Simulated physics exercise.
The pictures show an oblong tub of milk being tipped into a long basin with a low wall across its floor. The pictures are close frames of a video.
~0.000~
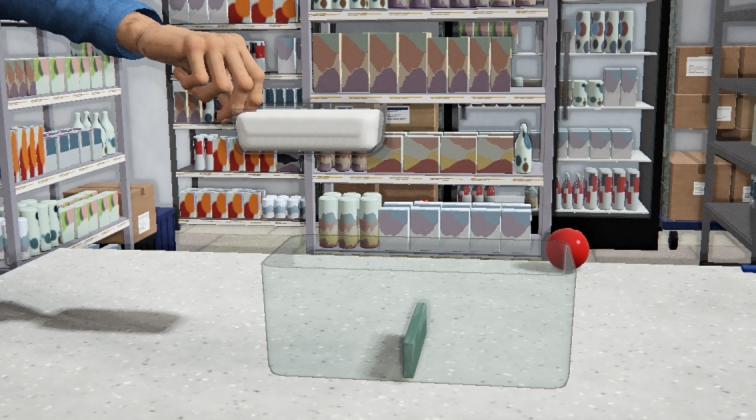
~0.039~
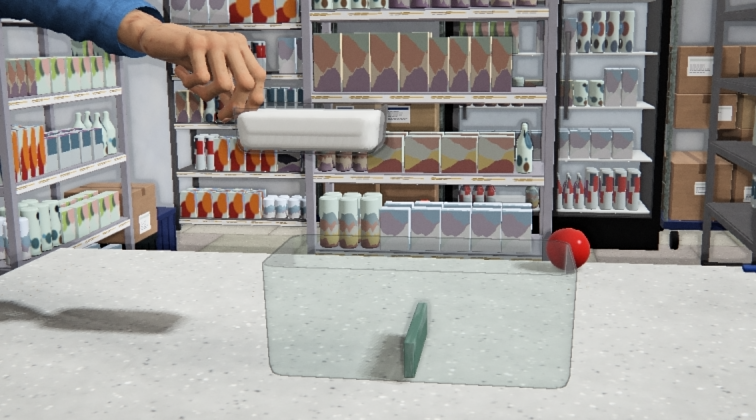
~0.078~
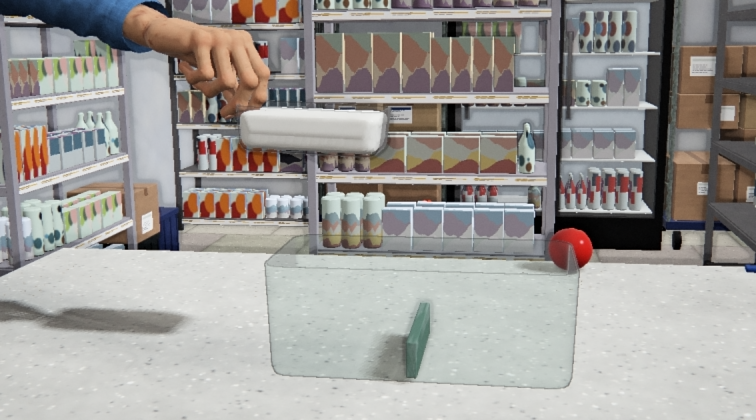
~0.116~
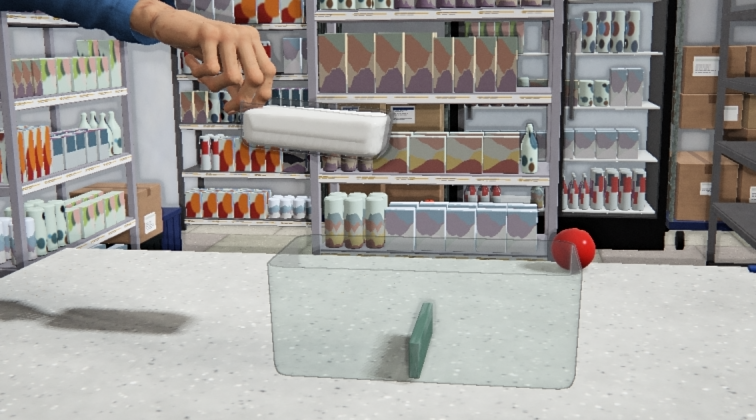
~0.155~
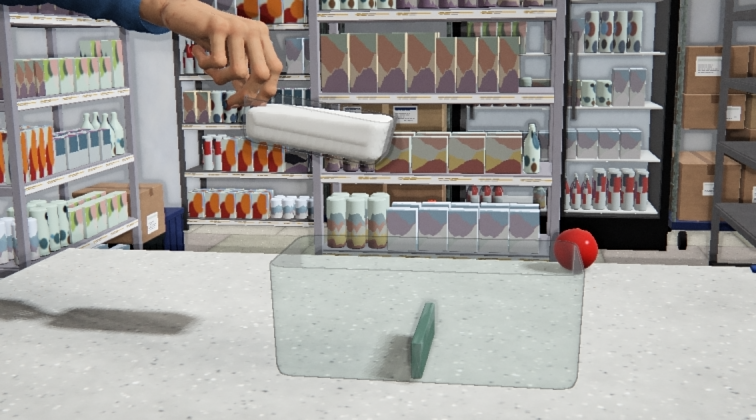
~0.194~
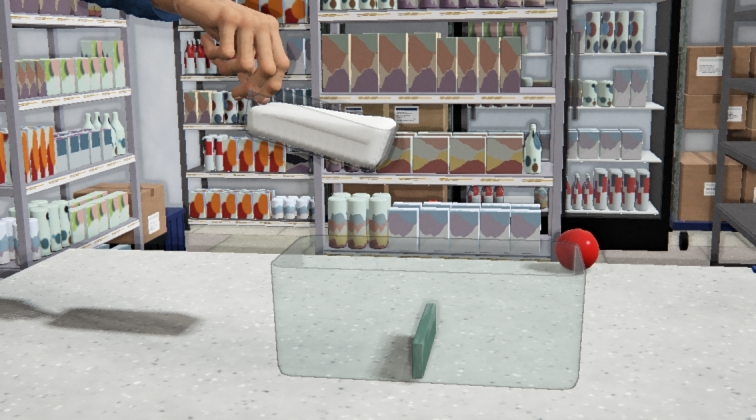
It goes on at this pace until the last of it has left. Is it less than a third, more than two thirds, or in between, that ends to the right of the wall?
It comes to over two thirds.
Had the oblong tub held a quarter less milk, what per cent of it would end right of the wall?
About 70 per cent.
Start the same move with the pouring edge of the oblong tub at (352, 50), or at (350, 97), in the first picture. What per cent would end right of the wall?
In turn 65 and 45 in a hundred.
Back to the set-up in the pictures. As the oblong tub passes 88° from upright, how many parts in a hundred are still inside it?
It comes to 5 per cent or so.
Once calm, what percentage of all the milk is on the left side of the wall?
Roughly 20 in a hundred.
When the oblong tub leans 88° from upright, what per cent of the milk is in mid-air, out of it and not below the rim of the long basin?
Roughly 45 in a hundred.
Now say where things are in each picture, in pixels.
It leans 0°; its right rim is at (382, 108); the milk meets the walls at (246, 113) and (381, 113); the long basin's rim runs from (277, 251) to (571, 259); the wall's top is at (416, 323), in the first frame.
It leans 1°; its right rim is at (383, 109); the milk meets the walls at (247, 112) and (382, 113), in the second frame.
It leans 3°; its right rim is at (386, 112); the milk meets the walls at (250, 111) and (385, 115), in the third frame.
It leans 6°; its right rim is at (389, 116); the milk meets the walls at (253, 110) and (388, 117), in the fourth frame.
It leans 10°; its right rim is at (392, 122); the milk meets the walls at (256, 108) and (392, 120), in the fifth frame.
It leans 16°; its right rim is at (394, 130); the milk meets the walls at (258, 107) and (394, 126); 2 per cent is over the edge, in the sixth frame.
A moment on, the oblong tub is tipped on its side and 6 per cent is still to pour, 3 is left of the wall and 48 right of it.
Next, the oblong tub is tipped right over and 0 per cent is still to pour, 21 is left of the wall and 77 right of it.
Then the oblong tub is tipped right over and 0 per cent is still to pour, 22 is left of the wall and 77 right of it.
Later the oblong tub is tipped right over and 0 per cent is still to pour, 22 is left of the wall and 77 right of it.
Finally, 22 per cent lies left of the wall, 77 right of it and 1 outside.
